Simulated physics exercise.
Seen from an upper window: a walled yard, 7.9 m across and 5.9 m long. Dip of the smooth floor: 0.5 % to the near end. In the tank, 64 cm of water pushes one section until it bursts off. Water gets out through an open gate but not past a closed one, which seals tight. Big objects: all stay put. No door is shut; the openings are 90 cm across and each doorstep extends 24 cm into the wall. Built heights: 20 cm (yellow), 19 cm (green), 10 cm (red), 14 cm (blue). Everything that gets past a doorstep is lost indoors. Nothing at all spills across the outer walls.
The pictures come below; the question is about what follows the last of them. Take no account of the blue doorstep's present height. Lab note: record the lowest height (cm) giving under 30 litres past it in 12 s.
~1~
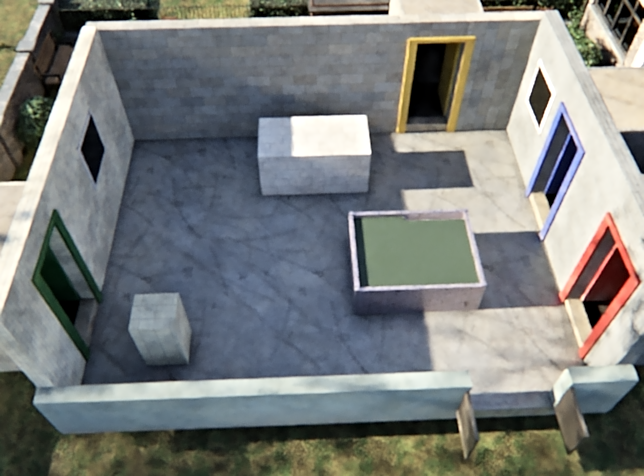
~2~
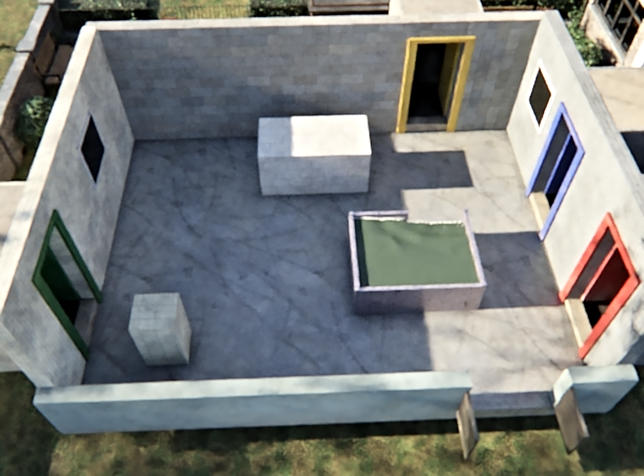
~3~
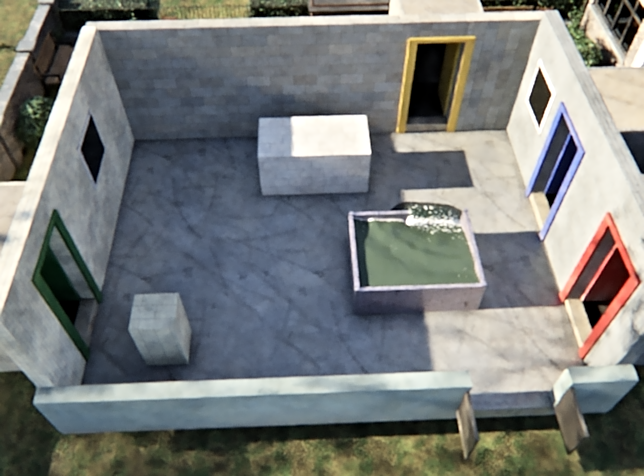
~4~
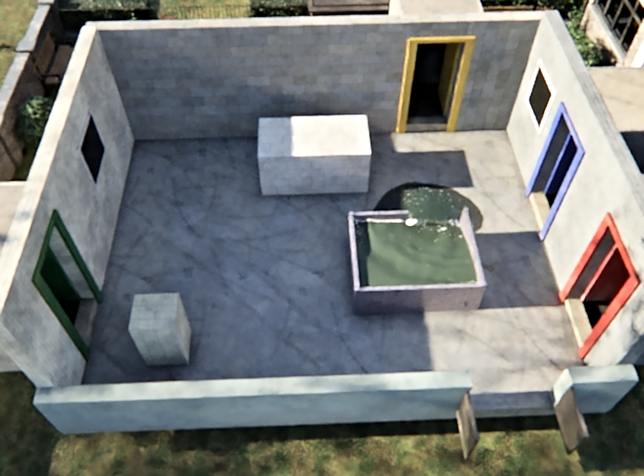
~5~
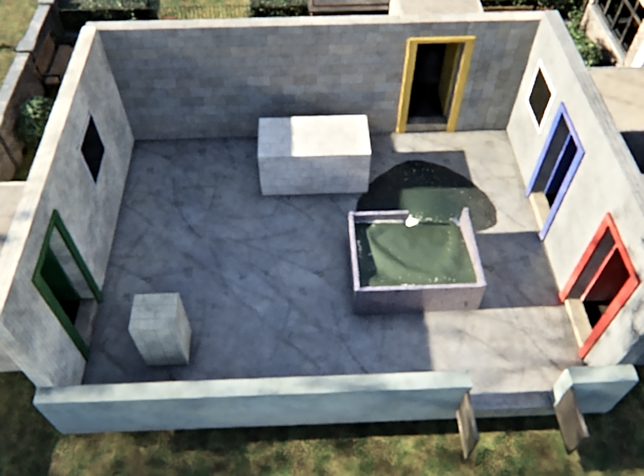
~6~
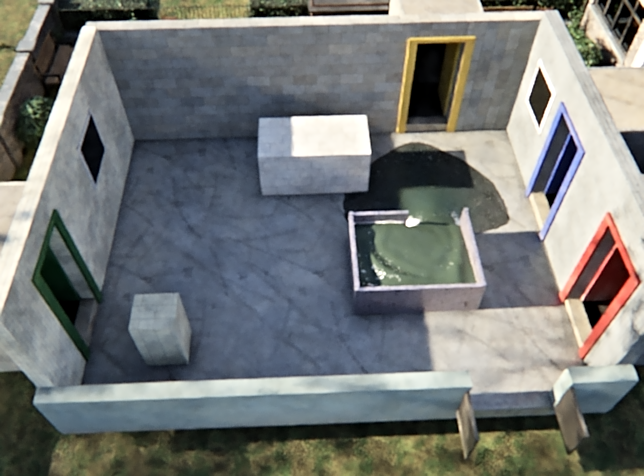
Lowest height: 6.5 cm.
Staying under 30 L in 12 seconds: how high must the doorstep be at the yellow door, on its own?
For yellow, a step near 20 cm.
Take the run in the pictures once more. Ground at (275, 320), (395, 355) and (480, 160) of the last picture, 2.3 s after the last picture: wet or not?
First bone-dry, second bone-dry, third wet through.
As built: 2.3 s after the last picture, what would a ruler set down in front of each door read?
Lab note, depth in cm: Yellow 22; green 0; red 0; blue 4.
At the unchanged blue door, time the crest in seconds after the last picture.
Near 4.0 seconds.
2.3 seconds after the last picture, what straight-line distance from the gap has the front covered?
5.2 m.
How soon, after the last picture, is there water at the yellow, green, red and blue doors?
Front arrival: Yellow 0.1 seconds, green 6.0 seconds, red 3.8 seconds, blue 0.5 seconds.
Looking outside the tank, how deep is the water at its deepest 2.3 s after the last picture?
Around 24 centimetres.
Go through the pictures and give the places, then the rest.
The first frame shows the tank at (414, 251) is whole and still, 64 cm deep; the blue door at (551, 179) is dry.
In the second frame, the front is at a hidden place, 0.3 m from the gap on the far side; 0.3 m2 of floor is wet, 64 cm left at the back.
In the third frame, water pours out on the far side and has run 0.8 m, to (409, 205); about 10 cm deep outside, 64 cm at the back.
In the fourth frame, the gap is on the far side, the front 1.3 m out at (409, 187); the back of the tank holds 61 cm.
In the fifth frame, water pours out on the far side and has run 1.9 m, to (408, 165); about 5 cm deep outside, 55 cm at the back.
In the sixth frame, water pours out on the far side and has run 2.4 m, to (410, 146); about 4 cm deep outside, 54 cm at the back; the blue door at (551, 179), 2.1 m from the gap, is still 0.7 m from the nearest water.
Then, 0.7 s after the last picture water covers 20 % of the floor, deepest (31 cm) near (435, 229); 2 cm at the blue door, 0 litres in over its 14 cm doorstep.
Then, 2.3 s after the last picture water covers 25 % of the floor, deepest (24 cm) near (428, 147); 4 cm at the blue door, 0 litres in over its 14 cm doorstep.
Then, 11.3 s after the last picture water covers 90 % of the floor, deepest (8 cm) near (585, 390); 5 cm at the blue door, 0 litres in over its 14 cm doorstep.
At the blue door as built, the water peaked near 12 cm, 3.9 s after the last picture.
Run again over the same 12 s with other heights there, 41 litres in over 5.5 cm, 17 litres over 7.5 cm. The limit of 30 litres is kept from about 6.5 cm up.
